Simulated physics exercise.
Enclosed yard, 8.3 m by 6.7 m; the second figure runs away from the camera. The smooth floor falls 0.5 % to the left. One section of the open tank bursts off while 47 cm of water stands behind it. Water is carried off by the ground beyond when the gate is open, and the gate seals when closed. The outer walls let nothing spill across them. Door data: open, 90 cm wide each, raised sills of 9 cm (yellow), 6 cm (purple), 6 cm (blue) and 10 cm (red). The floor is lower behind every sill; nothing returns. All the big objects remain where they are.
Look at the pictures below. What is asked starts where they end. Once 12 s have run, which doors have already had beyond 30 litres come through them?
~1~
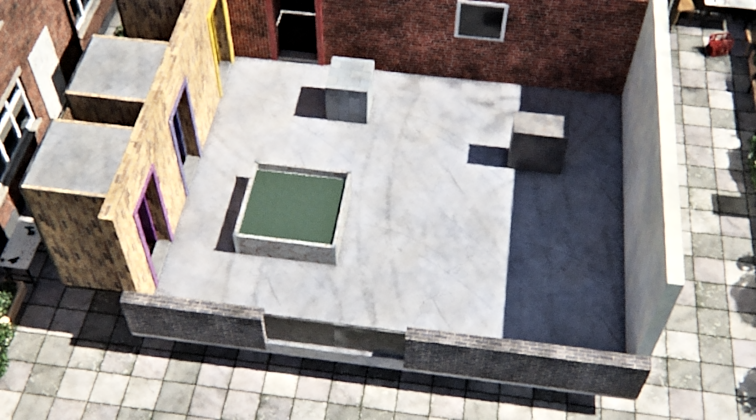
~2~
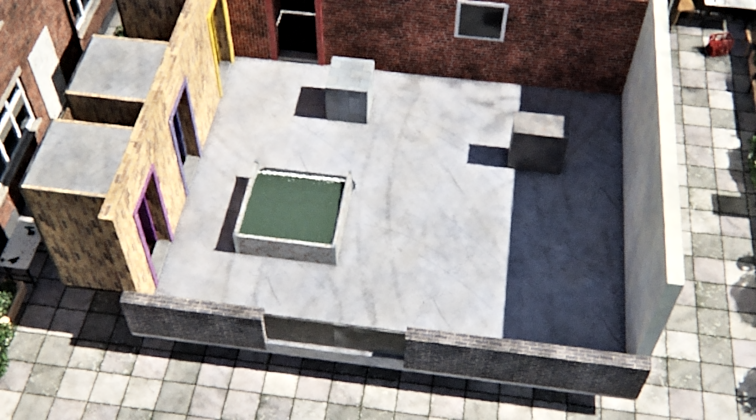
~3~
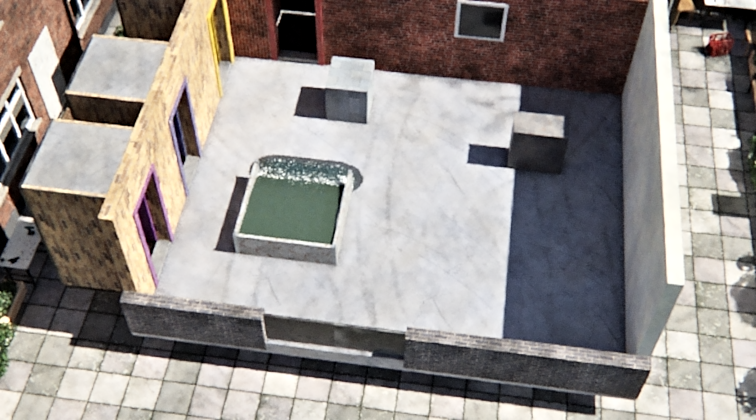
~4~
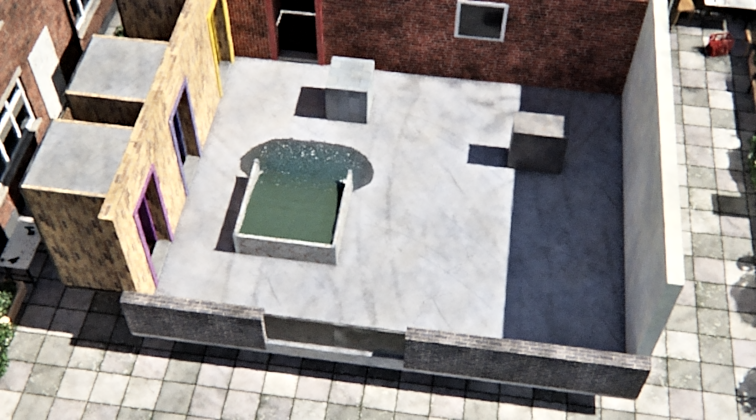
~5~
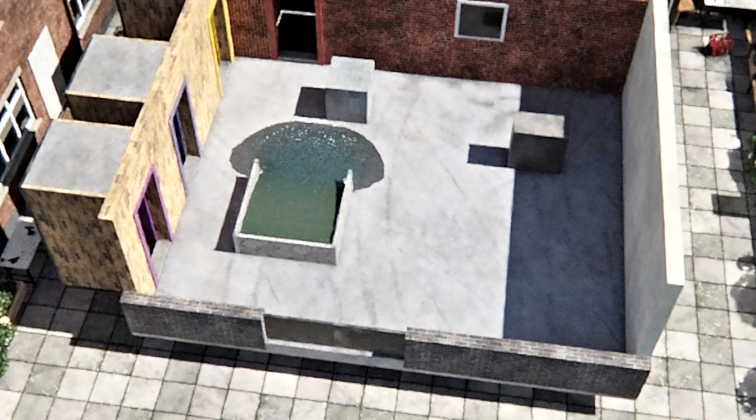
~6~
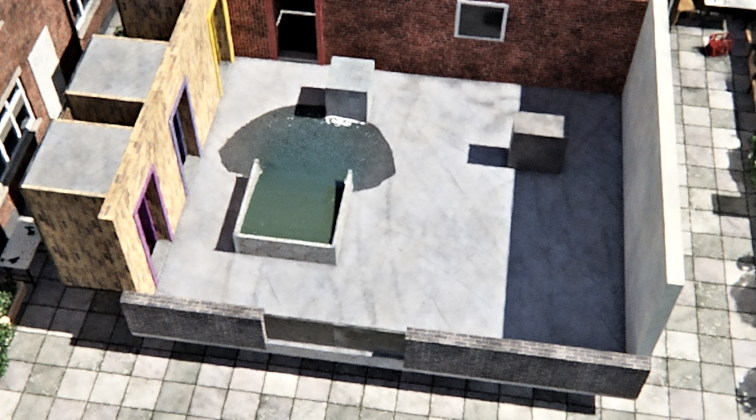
One by one: The yellow door overshoots the limit; the purple door undershoots the limit; the blue door undershoots the limit; the red door overshoots the limit.
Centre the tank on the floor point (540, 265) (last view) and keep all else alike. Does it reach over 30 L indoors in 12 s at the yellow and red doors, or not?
For the yellow door, the amount is acceptable; for the red door, the amount is acceptable.
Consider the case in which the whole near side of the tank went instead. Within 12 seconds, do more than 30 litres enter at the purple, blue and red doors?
Then purple exceeds it, blue does not exceed it, red does not exceed it.
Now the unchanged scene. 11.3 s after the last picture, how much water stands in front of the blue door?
I'd put it at around 3.5 cm deep.
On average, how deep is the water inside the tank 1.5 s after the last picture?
It averages close to 14 cm.
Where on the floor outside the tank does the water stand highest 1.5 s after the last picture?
In the last picture, around (235, 57).
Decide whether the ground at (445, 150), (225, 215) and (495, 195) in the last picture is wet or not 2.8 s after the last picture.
First spot submerged, second not yet wet, third not yet wet.
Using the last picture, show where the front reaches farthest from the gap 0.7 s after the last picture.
Near (284, 62).
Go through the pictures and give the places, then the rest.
The first frame shows still water, 47 cm deep, in the open tank at (294, 205).
In the second frame, the front is at a hidden place, 0.9 m from the gap on the open tank's far side; 0.3 m2 of floor is under water; 47 cm left at the back of the open tank.
In the third frame, water pours out on the open tank's far side and has run 1.1 m, to a hidden place; typically 8 cm deep outside, 47 cm at the open tank's back.
In the fourth frame, water pours out on the open tank's far side and has run 1.4 m, to (258, 150); typically 7 cm deep outside, 47 cm at the open tank's back.
In the fifth frame, the front is at (273, 129), 1.7 m from the gap on the open tank's far side; 3.4 m2 of floor is under water; 44 cm left at the back of the open tank.
In the sixth frame, the front is at (299, 108), 2.1 m from the gap on the open tank's far side; 4.6 m2 of floor is under water; 39 cm left at the back of the open tank.
Then, 0.7 s after the last picture water covers 20 % of the floor and is deepest (27 cm) near (336, 123); yellow door not reached, purple door not reached, blue door not reached, red door 12 cm at the sill, 0 L in.
Then, 1.5 s after the last picture water covers 25 % of the floor and is deepest (31 cm) near (235, 57); yellow door 10 cm at the sill, 0 L in, purple door not reached, blue door not reached, red door 21 cm at the sill, 31 L in.
Then, 2.8 s after the last picture water covers 35 % of the floor and is deepest (20 cm) near (235, 57); yellow door 19 cm at the sill, 29 L in, purple door not reached, blue door not reached, red door 16 cm at the sill, 75 L in.
Then, 6.3 s after the last picture water covers 50 % of the floor and is deepest (7 cm) near (240, 119); yellow door 7 cm at the sill, 59 L in, purple door 2 cm at the sill, 0 L in, blue door 4 cm at the sill, 0 L in, red door 7 cm at the sill, 89 L in.
Then, 11.3 s after the last picture water covers 80 % of the floor and is deepest (6 cm) near (147, 315); yellow door 4 cm at the sill, 59 L in, purple door 5 cm at the sill, 0 L in, blue door 4 cm at the sill, 0 L in, red door 4 cm at the sill, 89 L in.
